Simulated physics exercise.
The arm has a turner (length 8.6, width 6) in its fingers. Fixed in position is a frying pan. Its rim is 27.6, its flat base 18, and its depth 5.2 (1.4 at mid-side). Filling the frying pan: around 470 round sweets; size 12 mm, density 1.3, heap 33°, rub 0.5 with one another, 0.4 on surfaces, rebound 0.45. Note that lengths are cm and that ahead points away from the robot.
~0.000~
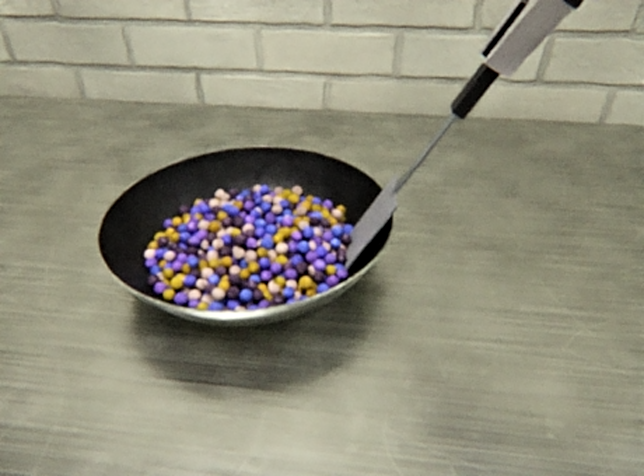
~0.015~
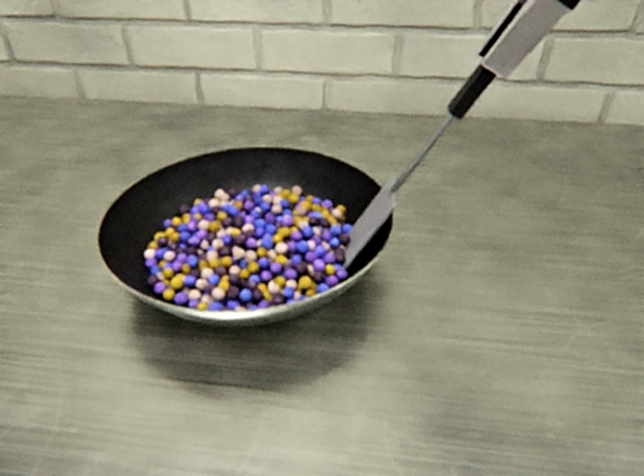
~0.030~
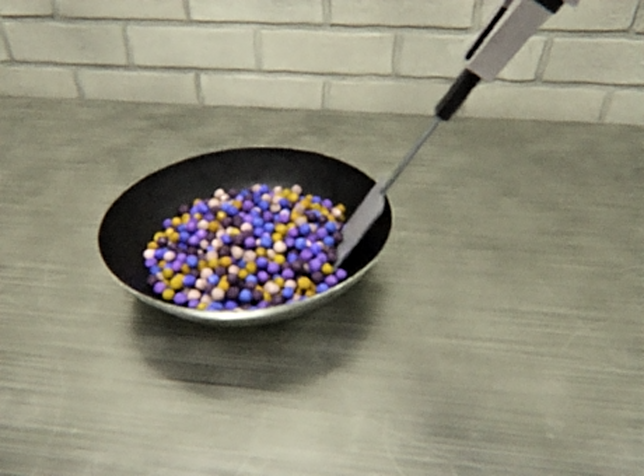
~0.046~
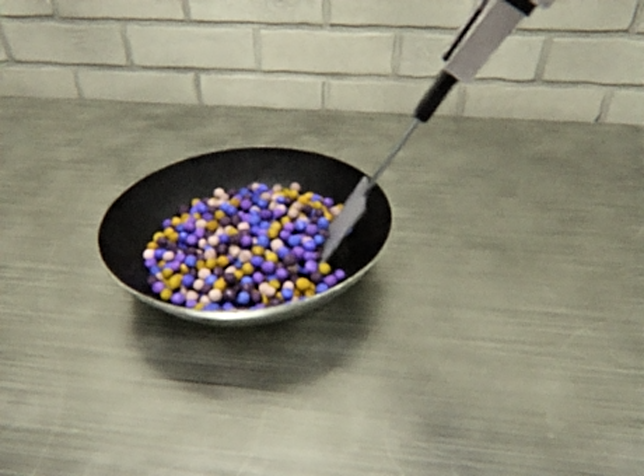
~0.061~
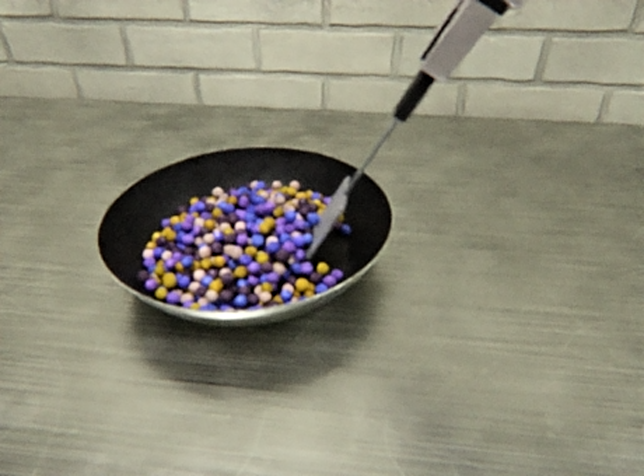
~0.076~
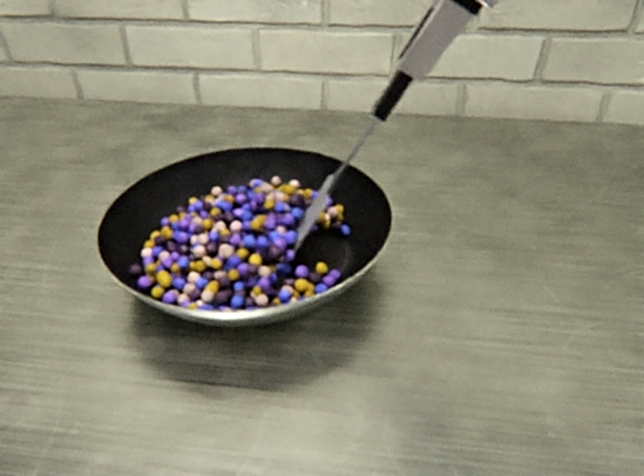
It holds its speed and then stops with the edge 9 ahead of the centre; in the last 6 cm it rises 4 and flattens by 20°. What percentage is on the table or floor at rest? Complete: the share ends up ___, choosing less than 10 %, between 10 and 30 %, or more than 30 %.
The share ends up between 10 and 30 %.
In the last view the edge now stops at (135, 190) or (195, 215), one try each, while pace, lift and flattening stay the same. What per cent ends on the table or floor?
Roughly 25 and 5 per cent.
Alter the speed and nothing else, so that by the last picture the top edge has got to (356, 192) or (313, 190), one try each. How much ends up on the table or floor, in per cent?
Estimates: Near 5 %, near 15 %.
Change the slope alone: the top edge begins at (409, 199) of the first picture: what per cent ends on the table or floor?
15 percent or so.
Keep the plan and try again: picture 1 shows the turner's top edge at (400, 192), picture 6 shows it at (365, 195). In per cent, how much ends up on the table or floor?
5 per cent.
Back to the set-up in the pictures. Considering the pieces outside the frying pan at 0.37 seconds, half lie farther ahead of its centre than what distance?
It's close to 24 cm ahead of the centre.
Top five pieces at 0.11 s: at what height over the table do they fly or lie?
I'd put it close to 6 cm.
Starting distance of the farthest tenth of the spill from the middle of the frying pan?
It comes to about 55 cm.
By 0.11 s, sloping 61°, highest piece 7 above the table; 469 in the frying pan.
By 0.15 s, sloping 55°, highest piece 7 above the table; 469 in the frying pan.
By 0.37 s, sloping 41°, highest piece 9 above the table; 403 in the frying pan, 51 on the table or floor, 15 on the blade or in flight.
By 1.42 s, sloping 41°, highest piece 4 above the table; 403 in the frying pan, 66 on the table or floor.
Final count, 403 in the frying pan, 66 on the table or floor. That is 14 % on the table or floor.
